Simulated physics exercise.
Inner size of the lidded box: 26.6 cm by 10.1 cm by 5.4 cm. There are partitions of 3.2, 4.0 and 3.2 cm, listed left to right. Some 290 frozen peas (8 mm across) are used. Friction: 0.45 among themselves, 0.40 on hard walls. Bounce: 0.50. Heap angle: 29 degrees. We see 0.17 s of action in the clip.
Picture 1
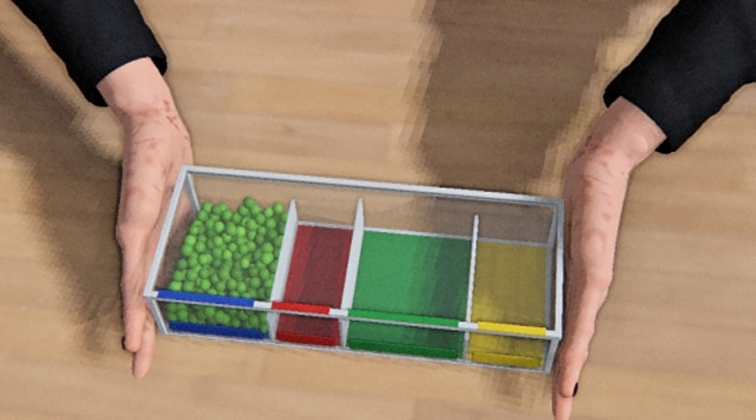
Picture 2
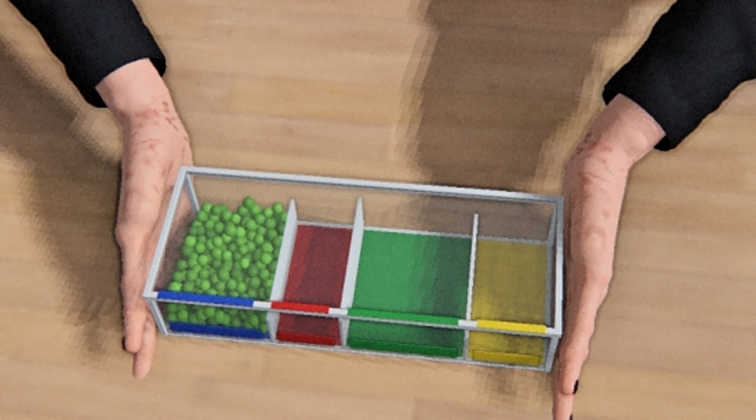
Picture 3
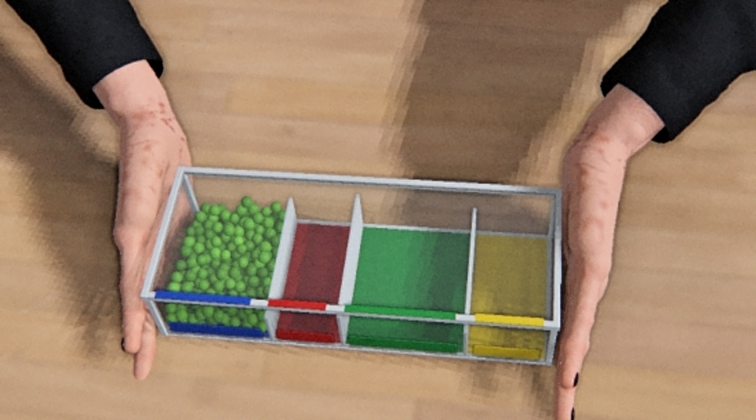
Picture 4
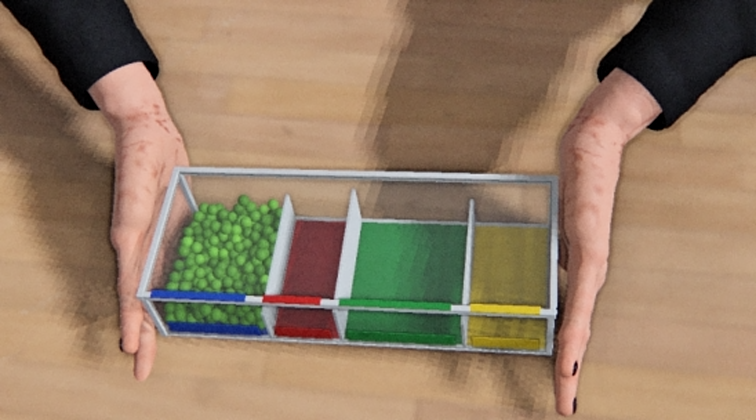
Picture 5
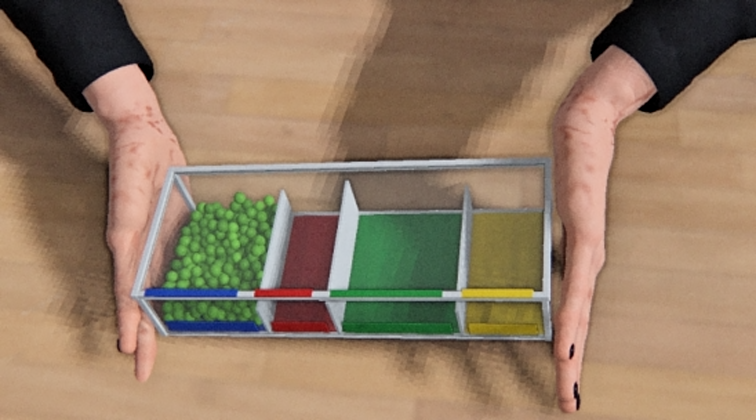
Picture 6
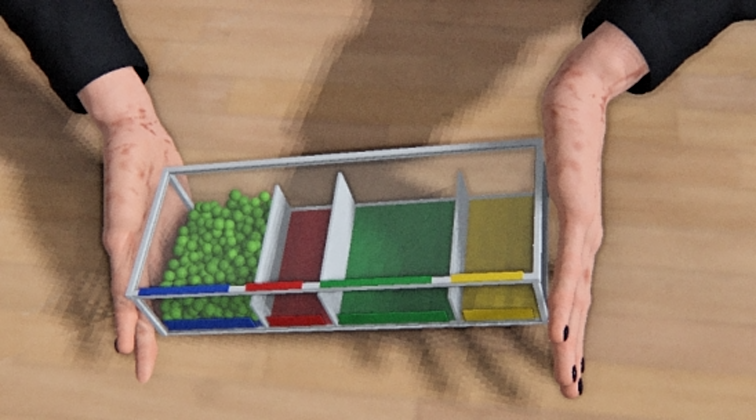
At the start, two hands hold a clear box with blue, red, green and yellow sections, green balls heaped in the blue one at the left. The hands then gradually tilt the box, raising its right side slightly, while the balls stay in the blue section.
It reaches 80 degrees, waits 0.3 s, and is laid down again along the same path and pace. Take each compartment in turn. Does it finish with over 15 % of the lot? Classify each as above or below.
Classification: Red below, blue above, green below, yellow below.
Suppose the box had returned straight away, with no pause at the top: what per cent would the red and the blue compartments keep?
Final amounts would be red 0% and blue 100%.
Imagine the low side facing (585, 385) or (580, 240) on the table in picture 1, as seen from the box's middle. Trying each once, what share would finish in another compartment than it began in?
Roughly 65 % for the first direction, roughly 65 % for the second.
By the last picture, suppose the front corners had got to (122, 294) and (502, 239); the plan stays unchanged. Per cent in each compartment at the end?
Red 0, blue 100, green 0, yellow 0.
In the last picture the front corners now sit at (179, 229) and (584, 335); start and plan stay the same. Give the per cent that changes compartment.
Roughly 80 per cent.
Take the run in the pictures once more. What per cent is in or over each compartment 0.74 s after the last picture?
Red 0; blue 100; green 0; yellow 0.
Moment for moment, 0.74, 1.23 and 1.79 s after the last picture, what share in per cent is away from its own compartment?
First 0, next 0, last 0.
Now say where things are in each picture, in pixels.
The first frame shows box tilt 0 degrees, front corners at (151, 293) and (555, 333); blue 100 %.
The second frame shows box tilt 1 degrees, front corners at (151, 293) and (554, 330).
The third frame shows box tilt 2 degrees, front corners at (149, 294) and (553, 323).
The fourth frame shows box tilt 5 degrees, front corners at (145, 293) and (550, 311), lowest corner left back.
The fifth frame shows box tilt 9 degrees, front corners at (139, 293) and (543, 294), lowest corner left back.
The sixth frame shows box tilt 13 degrees, front corners at (134, 292) and (533, 275), lowest corner left back; blue 100 %.
Then, 0.74 s after the last picture, tilt 80 degrees; blue 100 %.
Then, 1.23 s after the last picture, tilt 44 degrees; blue 100 %.
Then, 1.79 s after the last picture, tilt 0 degrees; blue 100 %.
In the end, red 0 %, blue 100 %, green 0 %, yellow 0 %.
